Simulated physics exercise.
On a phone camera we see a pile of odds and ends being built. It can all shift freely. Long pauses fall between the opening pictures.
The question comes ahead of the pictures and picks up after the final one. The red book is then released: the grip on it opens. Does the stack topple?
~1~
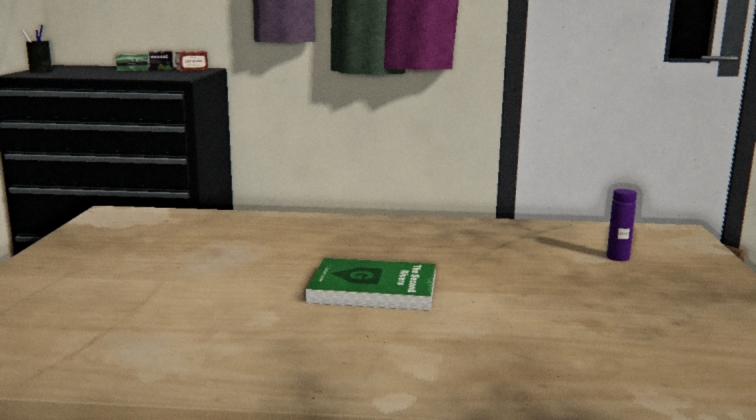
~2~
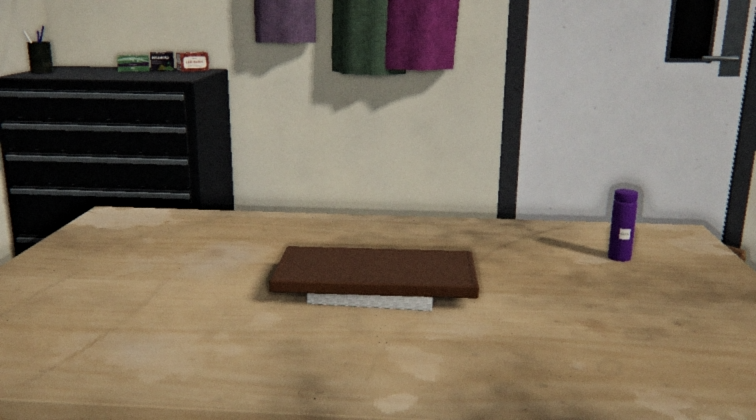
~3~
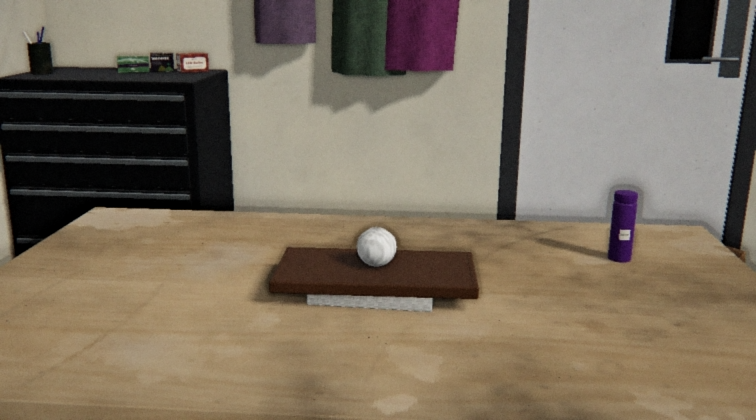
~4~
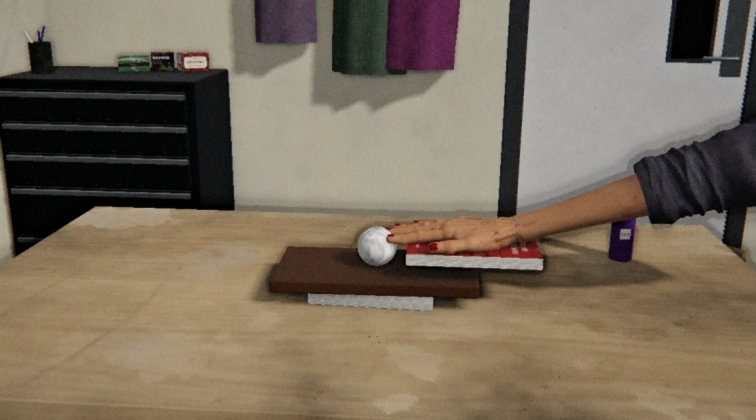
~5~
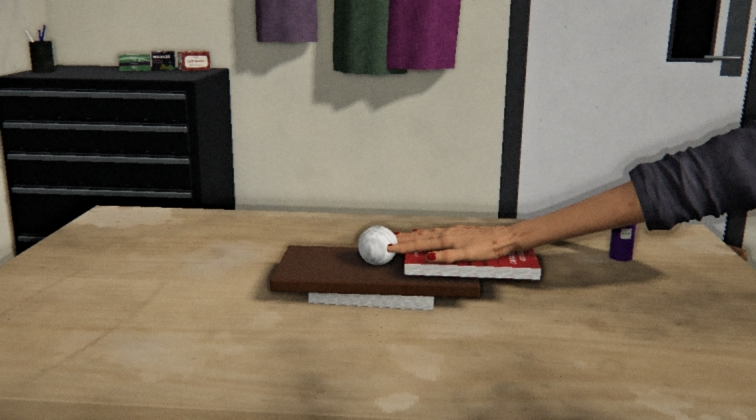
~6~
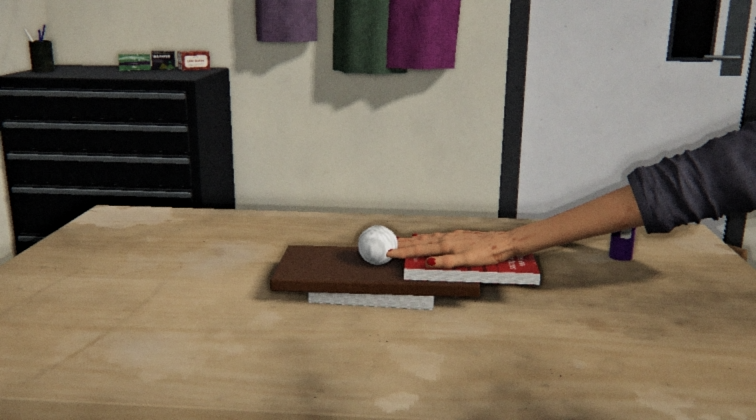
It stays intact.
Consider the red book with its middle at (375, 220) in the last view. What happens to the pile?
Topples.
Then, 1.10 s on from there, no change.
Then, 2.20 s on from there, red book resting near (470, 262).
In the end, all 5 unmoved. At the end, from the last picture's camera, red book near (470, 262). The pile stays up.
